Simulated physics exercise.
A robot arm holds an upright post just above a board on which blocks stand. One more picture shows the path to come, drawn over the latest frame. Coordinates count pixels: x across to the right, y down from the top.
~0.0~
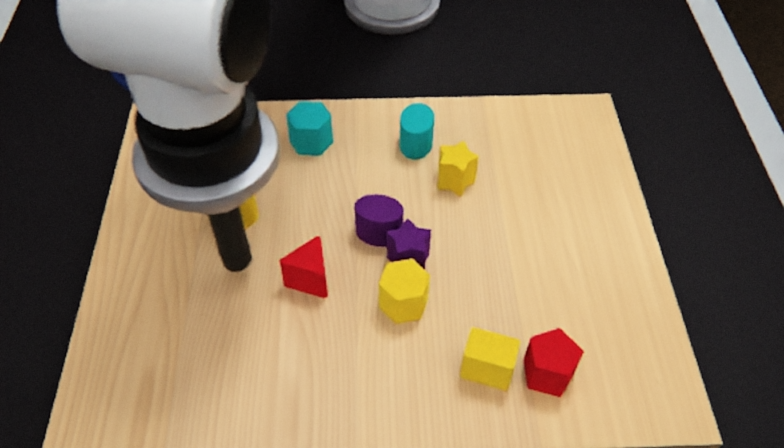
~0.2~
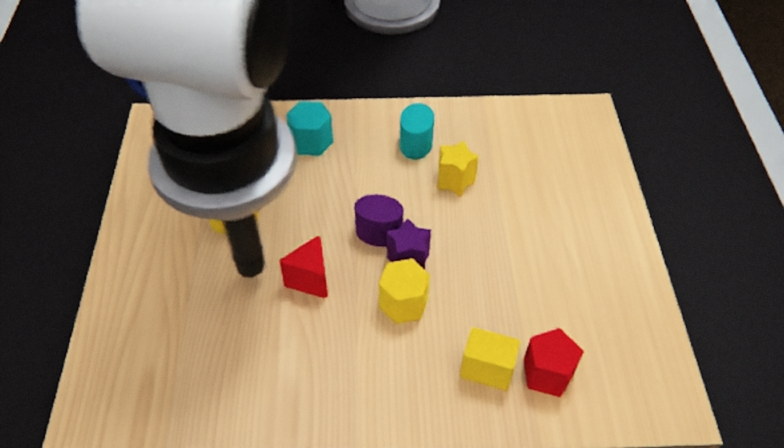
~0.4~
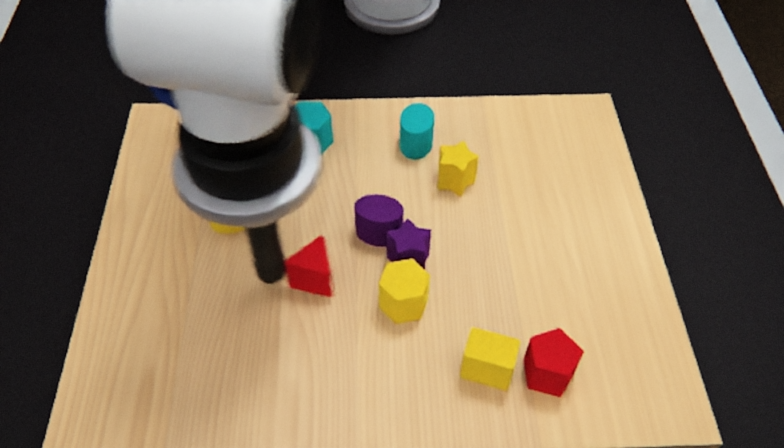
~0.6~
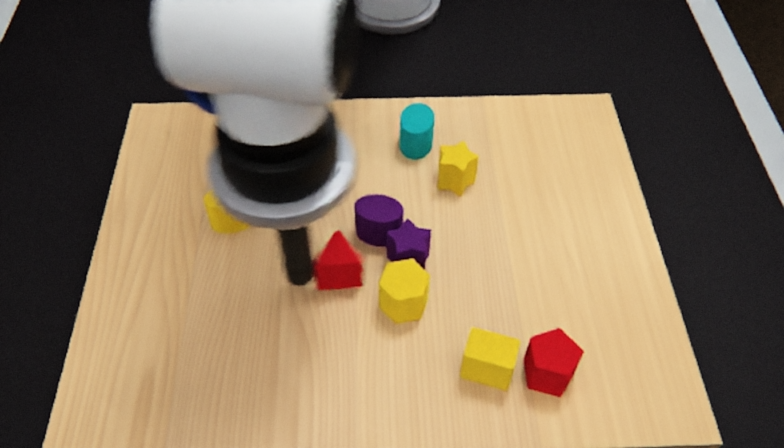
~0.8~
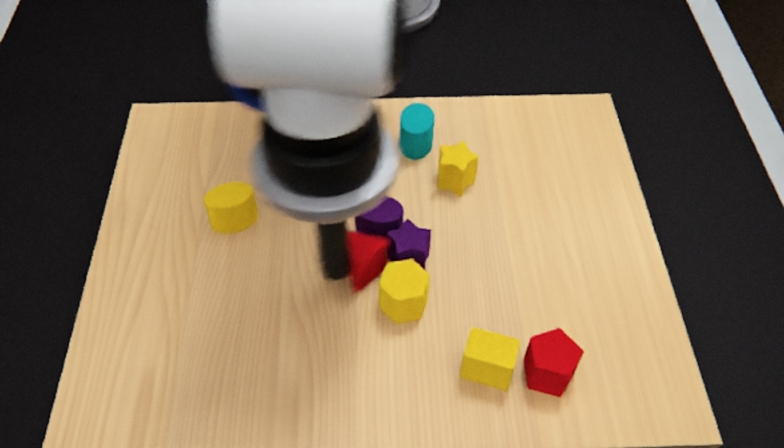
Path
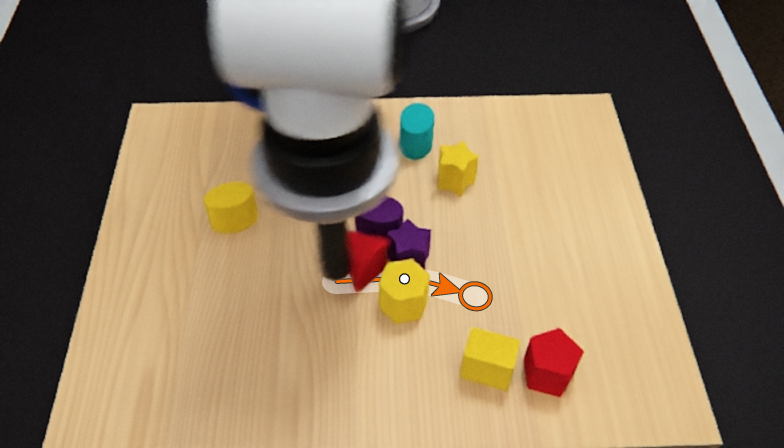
A robot arm with a dark upright post moves right across a wooden board of colourful blocks, meets the red triangular block and pushes it right, turning it, up beside the purple blocks and the yellow six-sided block.
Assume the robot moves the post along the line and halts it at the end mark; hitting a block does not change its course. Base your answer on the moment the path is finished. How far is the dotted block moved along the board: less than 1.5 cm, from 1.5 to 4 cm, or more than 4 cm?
The displacement of the dotted block is 1.5-4 cm.
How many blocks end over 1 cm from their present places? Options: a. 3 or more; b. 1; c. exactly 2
Option a.
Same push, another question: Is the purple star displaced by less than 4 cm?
I'd say yes.
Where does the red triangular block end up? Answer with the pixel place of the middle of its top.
It is at (406, 230).
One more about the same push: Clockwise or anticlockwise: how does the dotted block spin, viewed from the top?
Its spin: Clockwise.
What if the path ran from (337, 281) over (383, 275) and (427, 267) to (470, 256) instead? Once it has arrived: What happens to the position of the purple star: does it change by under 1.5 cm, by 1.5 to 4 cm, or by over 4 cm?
Displacement: Past 4 cm.
Path on the board, from (337, 281) by way of (407, 279) to (475, 296); the dot is on the yellow six-sided block.
The first path, step by step. One third of the way, post (385, 267); red triangular block (399, 233), turned 50° anticlockwise; yellow six-sided block (411, 281); purple star (433, 229), turned 15° clockwise.
Two thirds of the way, post (432, 271); red triangular block (406, 230), turned 65° anticlockwise; yellow six-sided block (433, 291), turned 75° clockwise; purple star (442, 226).
At the end, post (477, 284); red triangular block (406, 230), turned 65° anticlockwise; purple oval in place; yellow six-sided block (437, 293), turned 90° clockwise; purple star (442, 226).
